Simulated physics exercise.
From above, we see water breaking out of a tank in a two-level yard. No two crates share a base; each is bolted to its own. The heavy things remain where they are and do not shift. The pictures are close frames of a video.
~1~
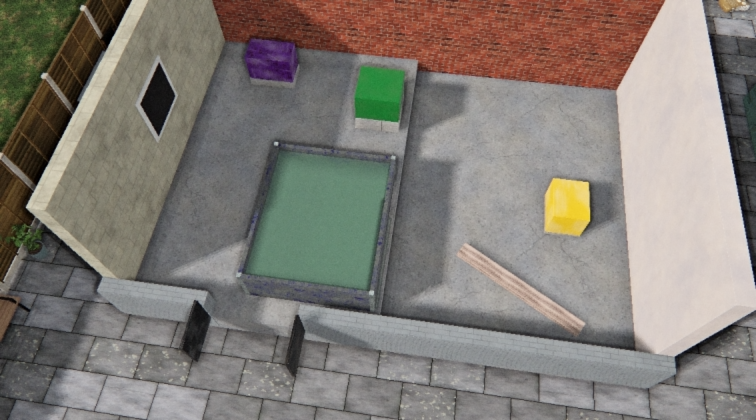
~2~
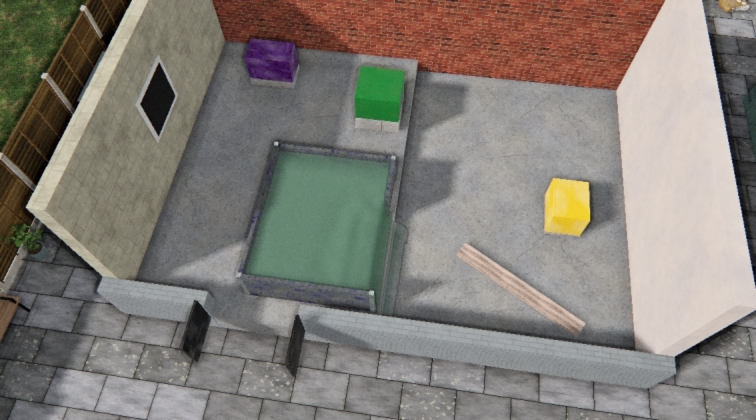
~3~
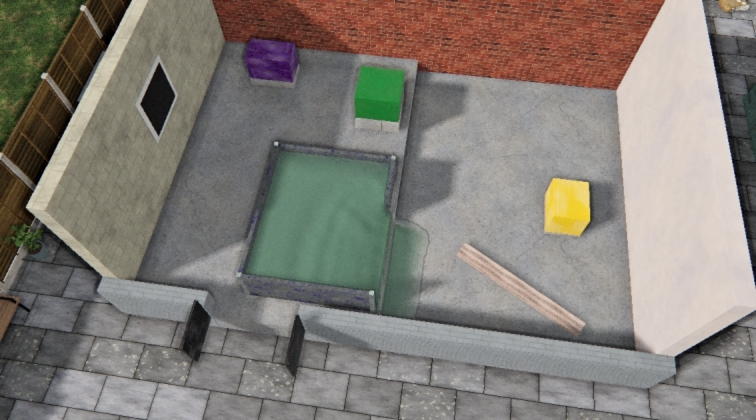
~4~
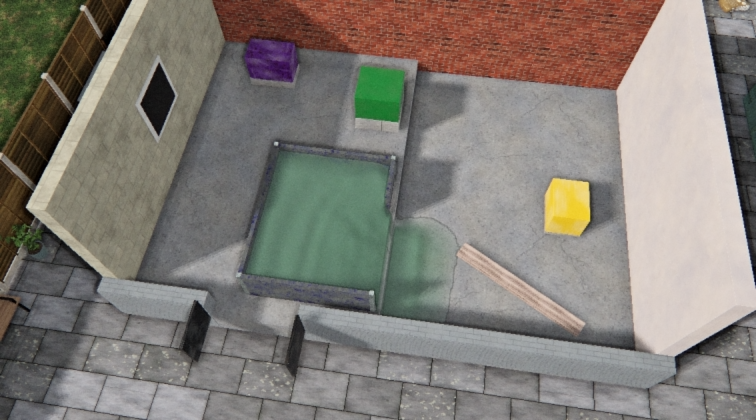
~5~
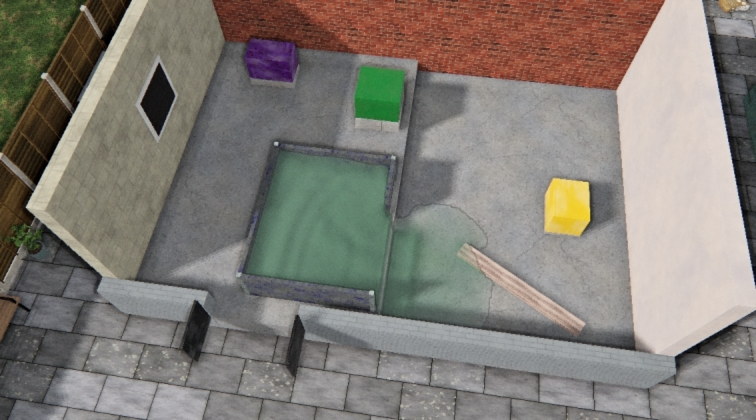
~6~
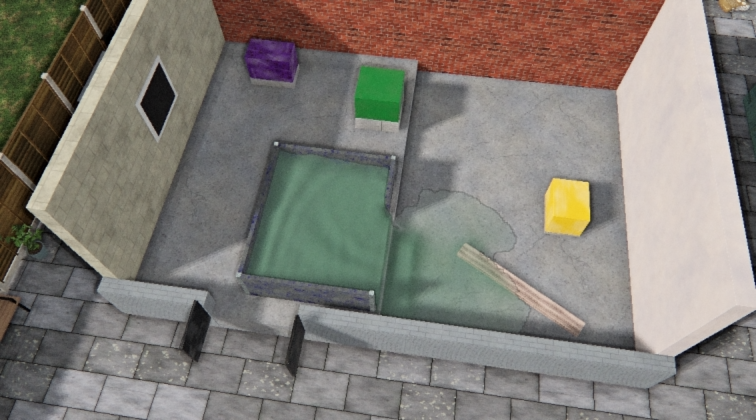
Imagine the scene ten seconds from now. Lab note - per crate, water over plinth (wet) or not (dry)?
Result: The yellow crate has too short a plinth; the green crate has a tall enough plinth; the purple crate has a tall enough plinth.
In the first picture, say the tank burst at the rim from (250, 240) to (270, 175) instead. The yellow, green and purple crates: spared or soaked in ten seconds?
The yellow crate is reached; the green crate is not reached; the purple crate is reached.
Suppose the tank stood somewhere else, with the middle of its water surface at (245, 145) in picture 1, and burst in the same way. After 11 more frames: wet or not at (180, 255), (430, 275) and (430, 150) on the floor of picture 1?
Results in order - left untouched, swamped, swamped.
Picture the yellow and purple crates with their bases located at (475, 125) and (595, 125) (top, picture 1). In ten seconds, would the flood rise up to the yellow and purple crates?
Ten seconds on, the yellow crate has been flooded, but the purple crate has been flooded.
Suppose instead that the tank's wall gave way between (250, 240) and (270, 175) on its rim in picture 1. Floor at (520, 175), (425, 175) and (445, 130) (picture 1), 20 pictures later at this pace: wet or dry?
The first comes out untouched, the second untouched, the third untouched.
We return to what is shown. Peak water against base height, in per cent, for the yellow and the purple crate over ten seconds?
Roughly 580 percent, then 0 percent.
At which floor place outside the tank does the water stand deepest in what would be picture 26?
I'd point to about (591, 89).
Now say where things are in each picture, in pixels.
In the first picture, the tank at (321, 216) is whole and still.
In the second picture, water pours out at (378, 254) and has run to a hidden place.
In the third picture, water pours out at (378, 256) and has run to a hidden place.
In the fourth picture, water pours out at (378, 256) and has run to (450, 239).
In the fifth picture, water pours out at (378, 257) and has run to (481, 318).
In the sixth picture, the front is at (524, 312), out from the gap at (378, 256).
A moment on, water covers 25 % of the floor; the yellow crate water round its plinth, the green crate not reached, the purple crate not reached.
Next, water covers 30 % of the floor; the yellow crate water round its plinth, the green crate not reached, the purple crate not reached.
Then, water covers 45 % of the floor; the yellow crate water round its plinth, the green crate not reached, the purple crate not reached.
Later, water covers 55 % of the floor; the yellow crate water round its plinth, the green crate not reached, the purple crate not reached.
In the end, water covers 55 % of the floor; the yellow crate was topped, the green crate stayed above the water, the purple crate stayed above the water.
